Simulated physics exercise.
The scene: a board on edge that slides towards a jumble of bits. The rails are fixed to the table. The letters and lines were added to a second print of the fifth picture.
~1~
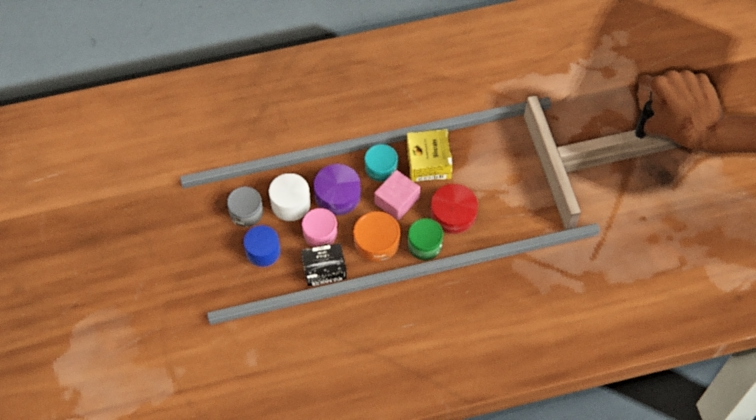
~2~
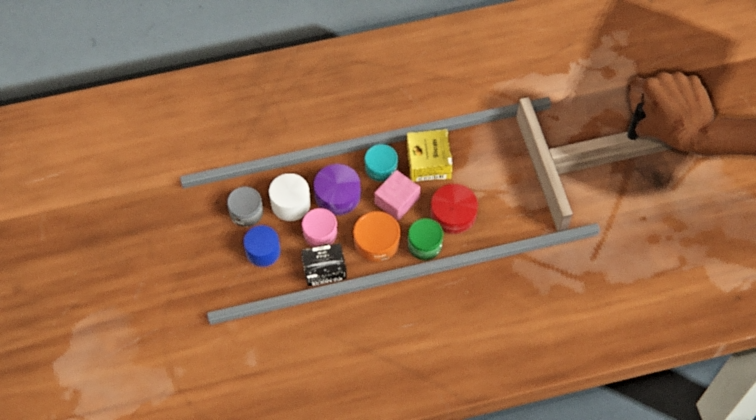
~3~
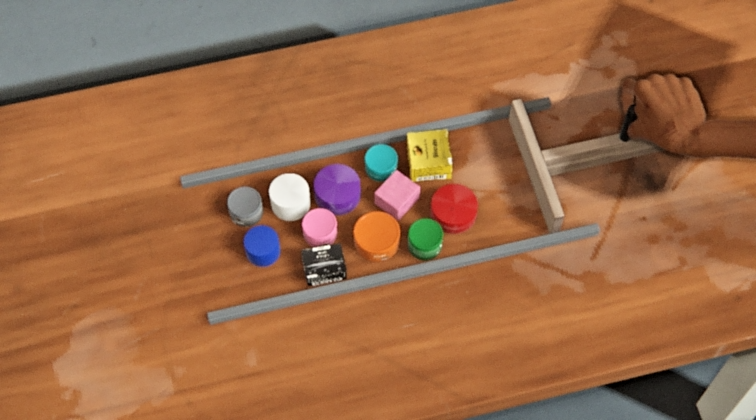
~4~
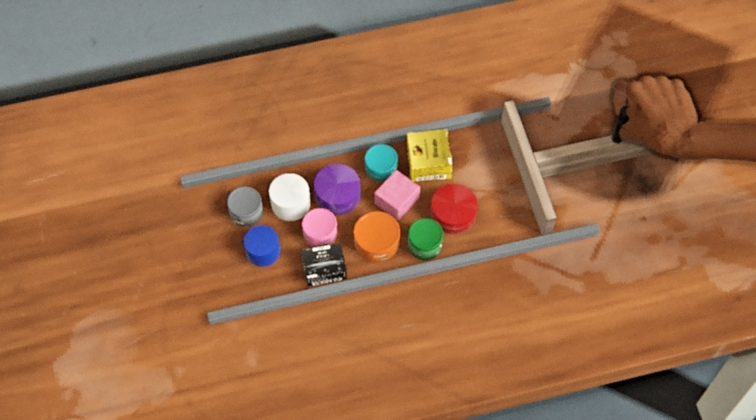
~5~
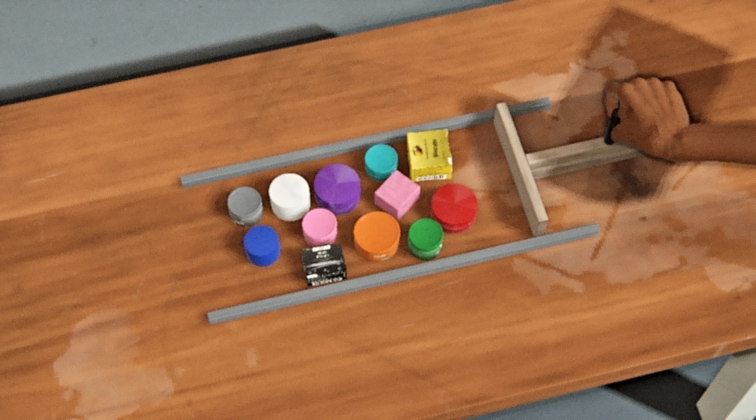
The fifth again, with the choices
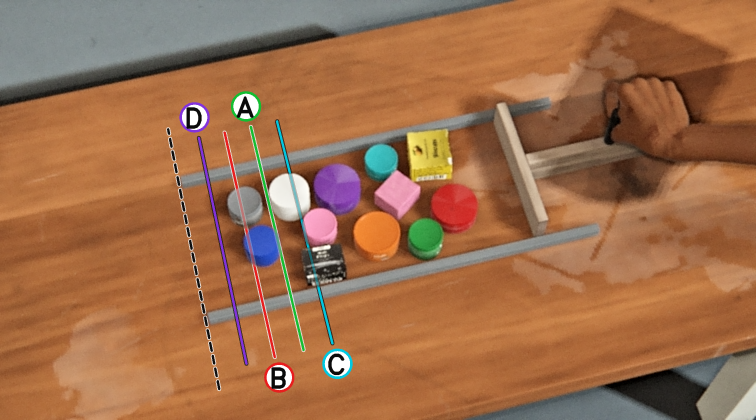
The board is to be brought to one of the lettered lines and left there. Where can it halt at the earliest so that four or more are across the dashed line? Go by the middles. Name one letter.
A is the first line that does it.
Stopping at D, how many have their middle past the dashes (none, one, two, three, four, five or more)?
In all, five or more.
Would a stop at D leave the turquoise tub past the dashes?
Yes.
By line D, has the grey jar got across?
Yes.
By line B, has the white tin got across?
Yes.
On the marked copy, A at (276, 233); B at (248, 239); C at (303, 227); D at (221, 245); the dashed line at (192, 252).
Taking A. A third of the way, board (435, 179); grey jar (246, 207); blue pot (262, 247); none across.
Two thirds of the way, board (347, 199); grey jar (173, 219); white tin (207, 205); one across.
When it is over, board (278, 214); grey jar (133, 225); blue pot (165, 272); five across.
As for the rest, B gets seven across, but is farther than needed; C gets only three across; D gets nine across, but is farther than needed.
